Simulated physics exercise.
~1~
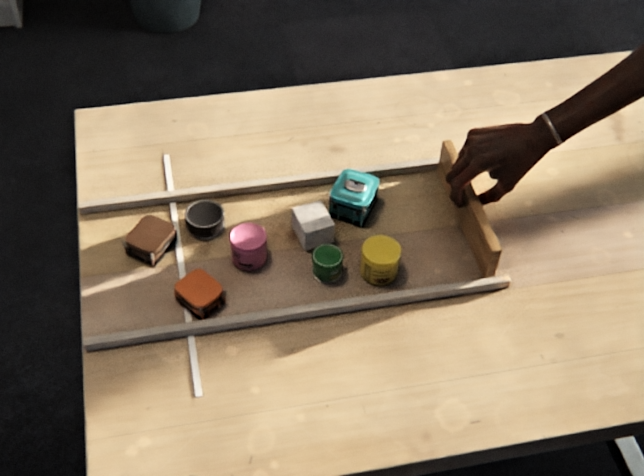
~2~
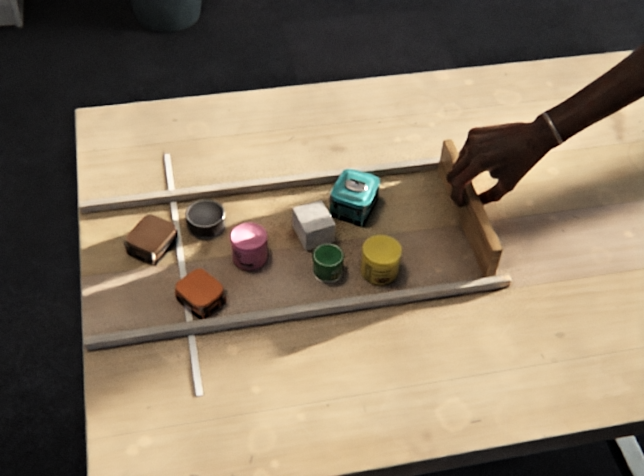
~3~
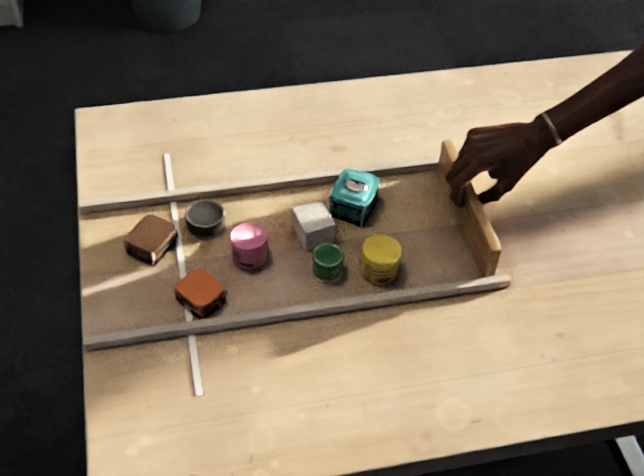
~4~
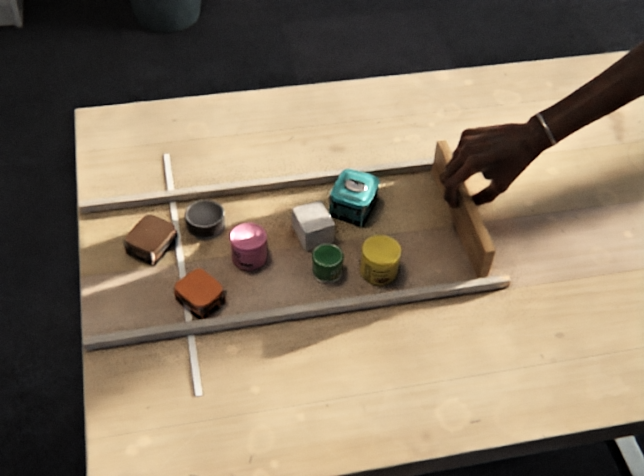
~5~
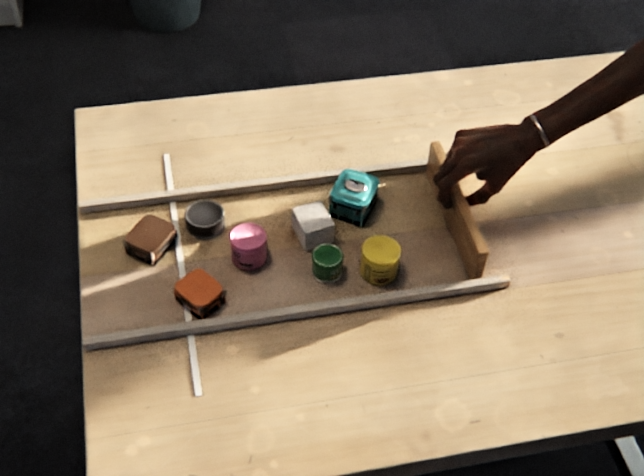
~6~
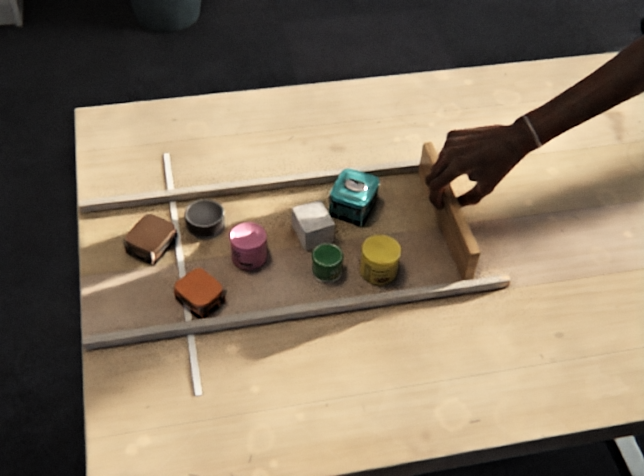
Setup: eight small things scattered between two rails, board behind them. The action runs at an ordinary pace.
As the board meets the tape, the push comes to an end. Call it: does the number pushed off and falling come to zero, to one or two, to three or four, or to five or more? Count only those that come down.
It comes to zero.
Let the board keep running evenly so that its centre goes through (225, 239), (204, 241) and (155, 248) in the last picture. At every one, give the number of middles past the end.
Respectively 0, 0 and 1.
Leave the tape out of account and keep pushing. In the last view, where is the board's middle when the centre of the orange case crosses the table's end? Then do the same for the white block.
When the orange case crosses, the middle is near (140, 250); when the white block crosses, near (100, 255).
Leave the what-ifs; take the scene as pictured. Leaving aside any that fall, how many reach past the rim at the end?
Count: 1.
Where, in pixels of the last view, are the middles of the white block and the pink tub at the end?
White block: (162, 259); pink tub: (123, 259).
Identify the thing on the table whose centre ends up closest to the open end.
That would be the brown case, the foremost.
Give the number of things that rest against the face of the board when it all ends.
3 end up touching it.
A little later, none off yet; brown case at rest near (151, 239); orange case at rest near (200, 294); black tin at rest near (205, 219).
Next, none off yet; brown case at rest near (151, 239); orange case moving near (196, 295); black tin moving near (197, 220).
When it is over, the number that fall off is zero.
